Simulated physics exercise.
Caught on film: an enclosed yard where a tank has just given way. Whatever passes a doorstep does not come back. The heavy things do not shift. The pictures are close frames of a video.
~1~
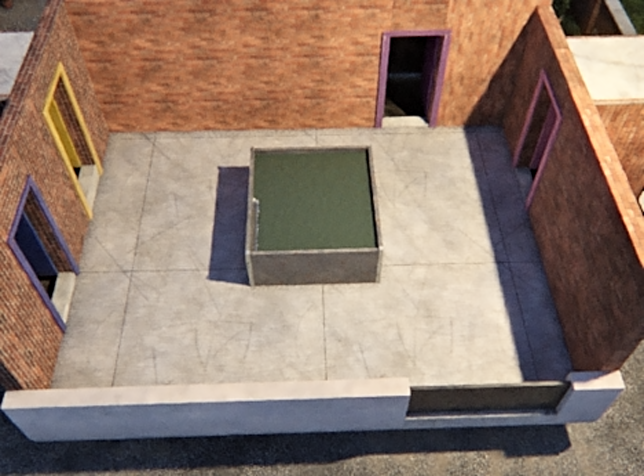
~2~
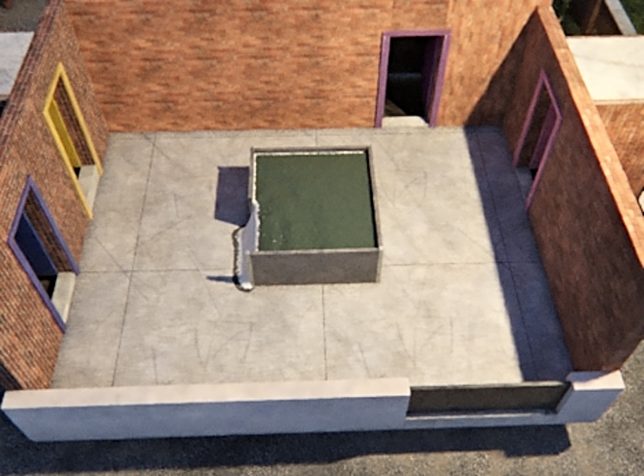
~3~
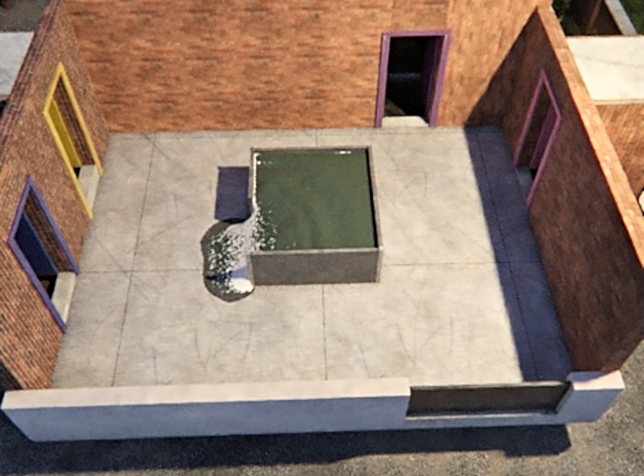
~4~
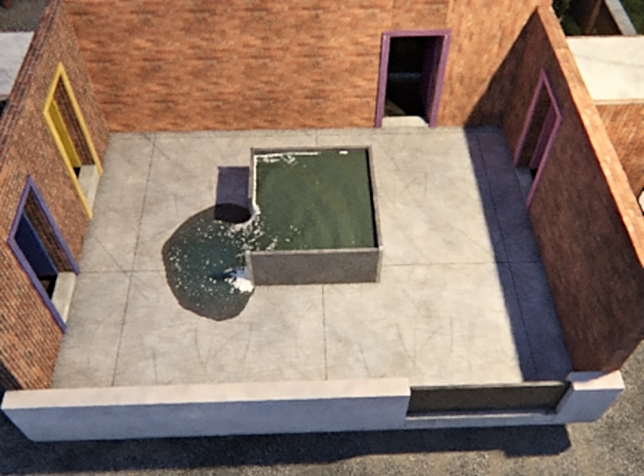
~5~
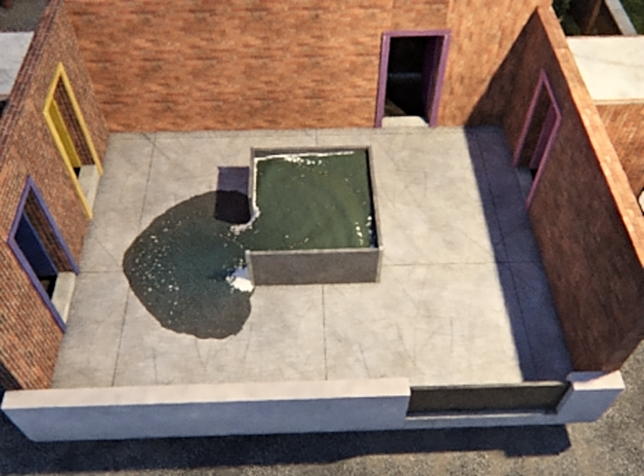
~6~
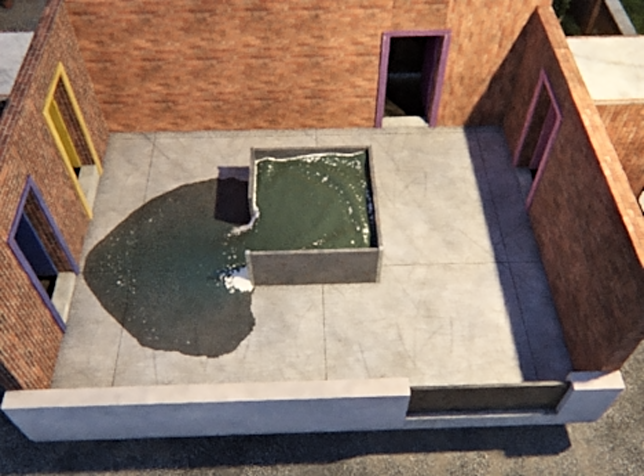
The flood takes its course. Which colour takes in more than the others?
It is the blue one.
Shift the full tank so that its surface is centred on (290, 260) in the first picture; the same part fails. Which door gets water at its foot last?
That is the pink-painted one.
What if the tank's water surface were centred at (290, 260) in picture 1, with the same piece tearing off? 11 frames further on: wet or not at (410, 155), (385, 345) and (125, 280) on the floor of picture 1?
In turn: Clear, not flooded, wet.
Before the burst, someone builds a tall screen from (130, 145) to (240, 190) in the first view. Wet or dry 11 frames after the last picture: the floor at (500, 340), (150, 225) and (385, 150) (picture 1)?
As listed: Clear, wet, no water.
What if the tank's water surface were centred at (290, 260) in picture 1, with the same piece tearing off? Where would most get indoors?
The blue door.
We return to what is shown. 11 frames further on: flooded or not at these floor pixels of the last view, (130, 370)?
Answer: Wet.
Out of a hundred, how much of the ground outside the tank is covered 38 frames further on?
Near 85 in a hundred.
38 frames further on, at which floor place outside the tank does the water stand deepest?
Close to (46, 413).
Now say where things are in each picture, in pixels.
The first picture shows the tank at (313, 200) is whole and still.
In the second picture, water pours out at (254, 247) and has run to (241, 286).
In the third picture, the front is at (215, 229), out from the gap at (254, 248).
In the fourth picture, the front is at (170, 245), out from the gap at (254, 248).
In the fifth picture, the front is at (129, 267), out from the gap at (254, 248).
In the sixth picture, the front is at (89, 274), out from the gap at (254, 248).
A moment on, water covers 30 % of the floor; pink door not reached, purple door not reached, blue door some in, yellow door wet at the sill, nothing in.
Next, water covers 30 % of the floor; pink door not reached, purple door not reached, blue door a lot in, yellow door wet at the sill, nothing in.
Then, water covers 40 % of the floor; pink door not reached, purple door not reached, blue door a lot in, yellow door wet at the sill, nothing in.
Later, water covers 85 % of the floor; pink door not reached, purple door wet at the sill, nothing in, blue door a lot in, yellow door wet at the sill, nothing in.
In the end, water covers 100 % of the floor; pink door some in, purple door wet at the sill, nothing in, blue door a lot in, yellow door wet at the sill, nothing in; the blue door has let in the most.
